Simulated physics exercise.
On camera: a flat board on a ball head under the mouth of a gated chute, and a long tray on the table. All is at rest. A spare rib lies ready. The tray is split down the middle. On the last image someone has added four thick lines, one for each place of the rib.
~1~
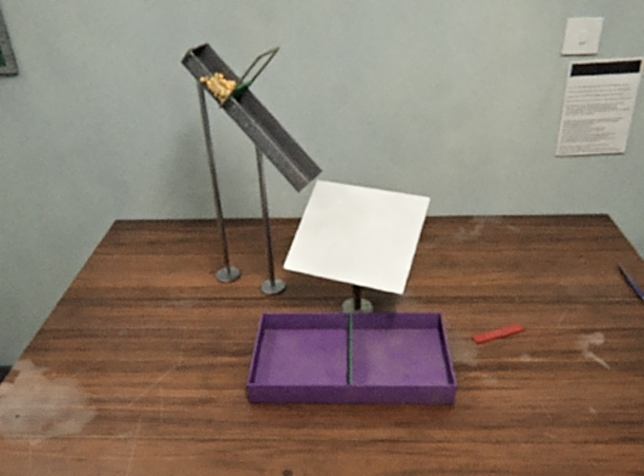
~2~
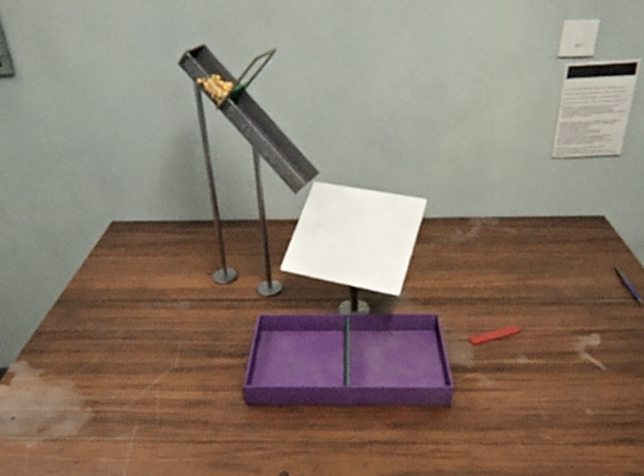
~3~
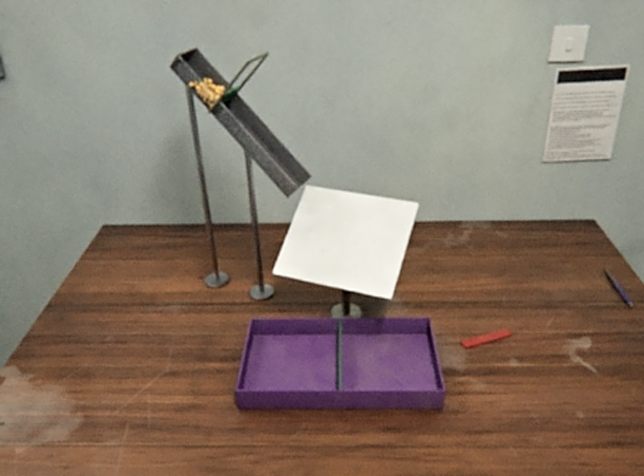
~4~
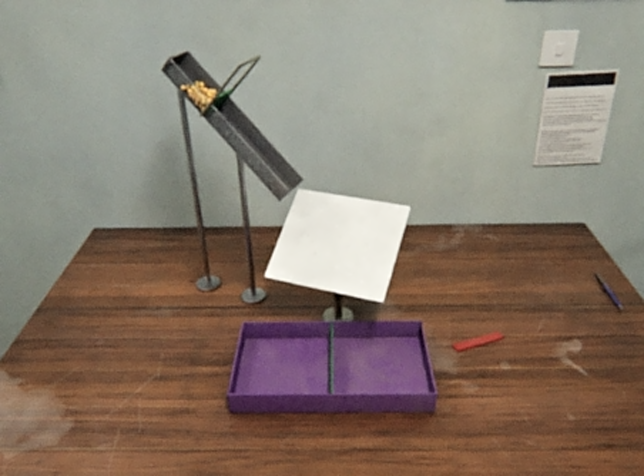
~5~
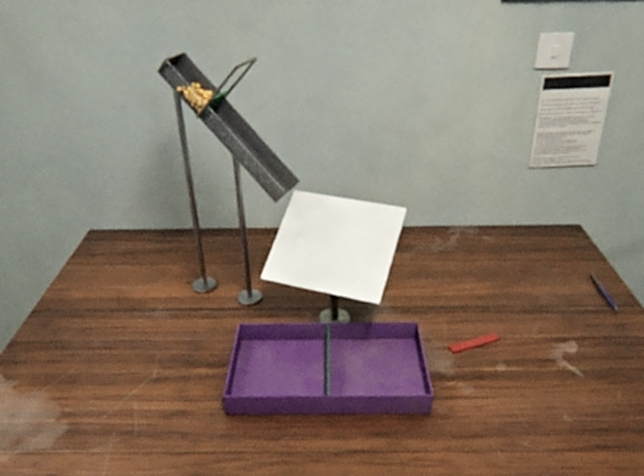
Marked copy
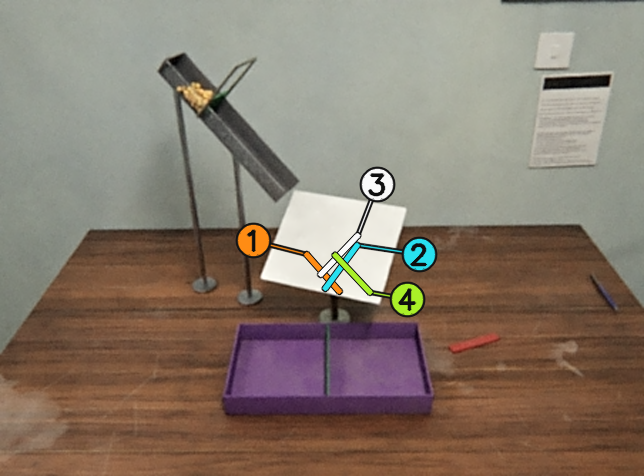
The view drifts slightly across a still chute of chickpeas, a white board and a purple tray.
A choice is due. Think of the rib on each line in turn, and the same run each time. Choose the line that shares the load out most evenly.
4 beats the others.
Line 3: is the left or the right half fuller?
The left half.
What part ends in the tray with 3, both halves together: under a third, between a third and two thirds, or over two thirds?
It is over two thirds.
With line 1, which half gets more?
Right.
On the marked copy, line 1 from (306, 254) to (339, 291); line 2 from (357, 245) to (325, 288); line 3 from (357, 235) to (320, 274); line 4 from (335, 255) to (370, 292).
Choosing 1, of what is caught, none in the left half, all in the right.
Choosing 2, of what is caught, all in the left half, none in the right.
Choosing 3, of what is caught, all in the left half, none in the right.
Choosing 4, of what is caught, about a third in the left half, about two thirds in the right.
